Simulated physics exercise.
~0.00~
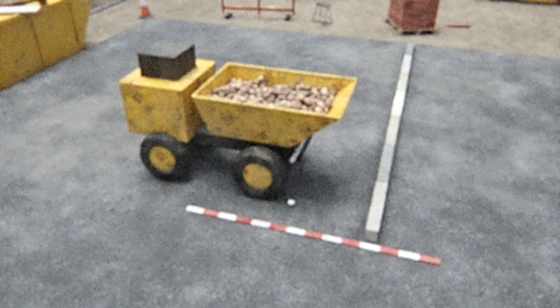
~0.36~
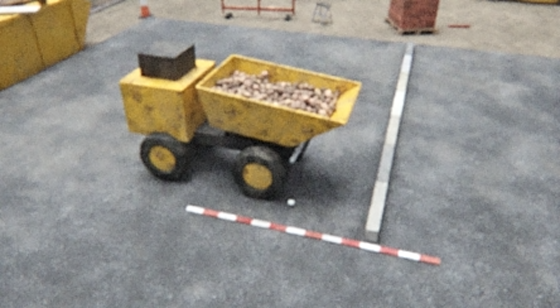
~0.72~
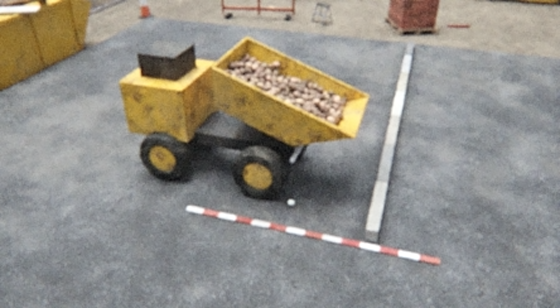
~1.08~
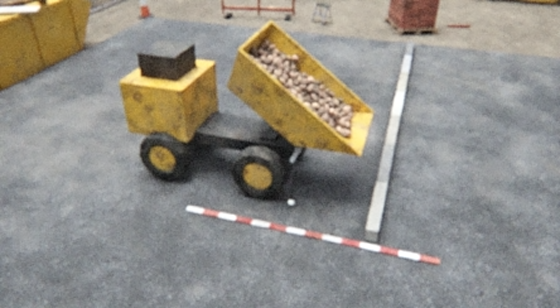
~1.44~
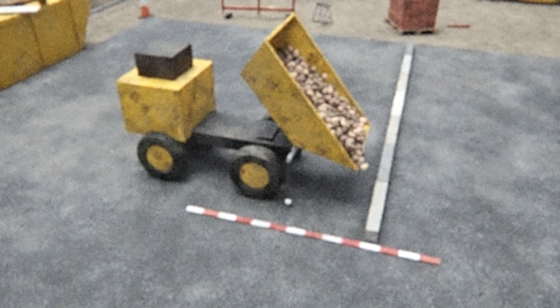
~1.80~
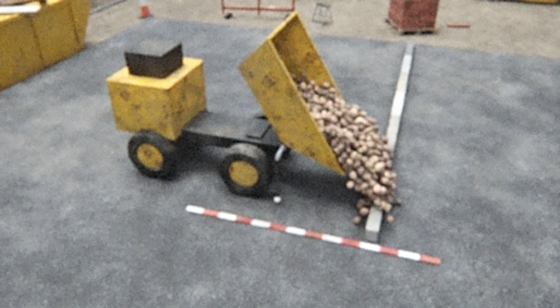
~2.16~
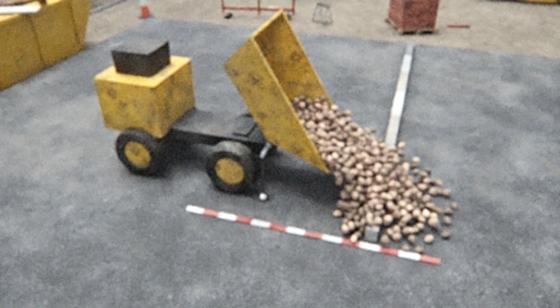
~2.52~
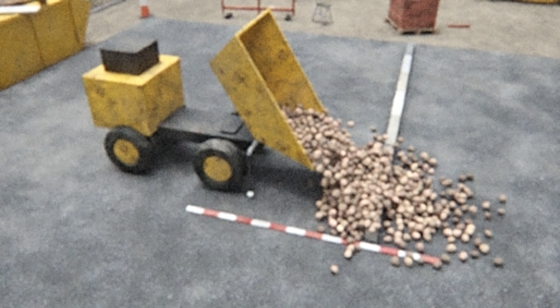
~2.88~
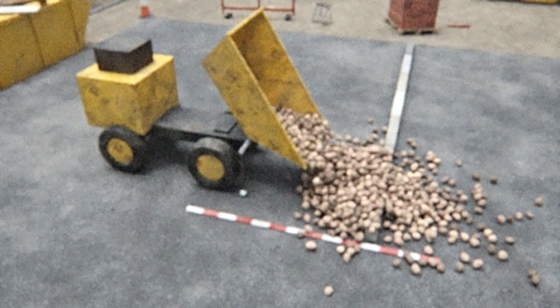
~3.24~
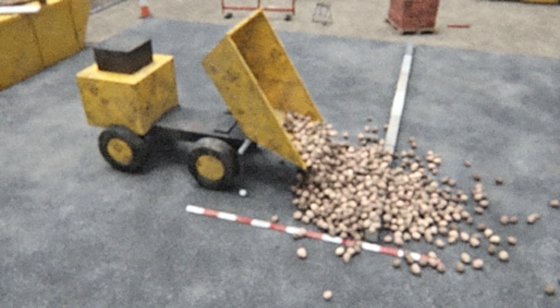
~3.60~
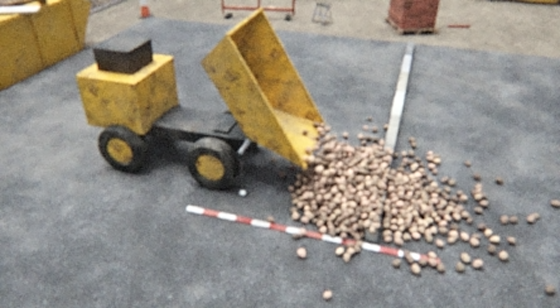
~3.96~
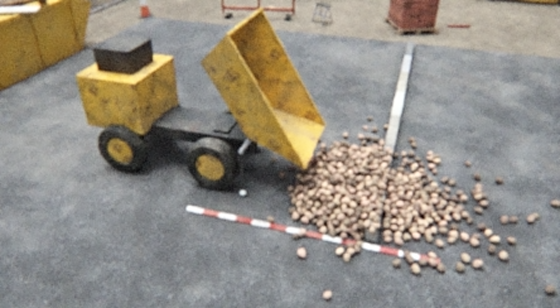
On a grey floor marked by a striped staff and a low kerb, a yellow dumper tips its skip to the right, spilling smooth brown stones as it rolls back left, then stops with the skip raised and empty, the stones heaped before it and partly scattered over the kerb.
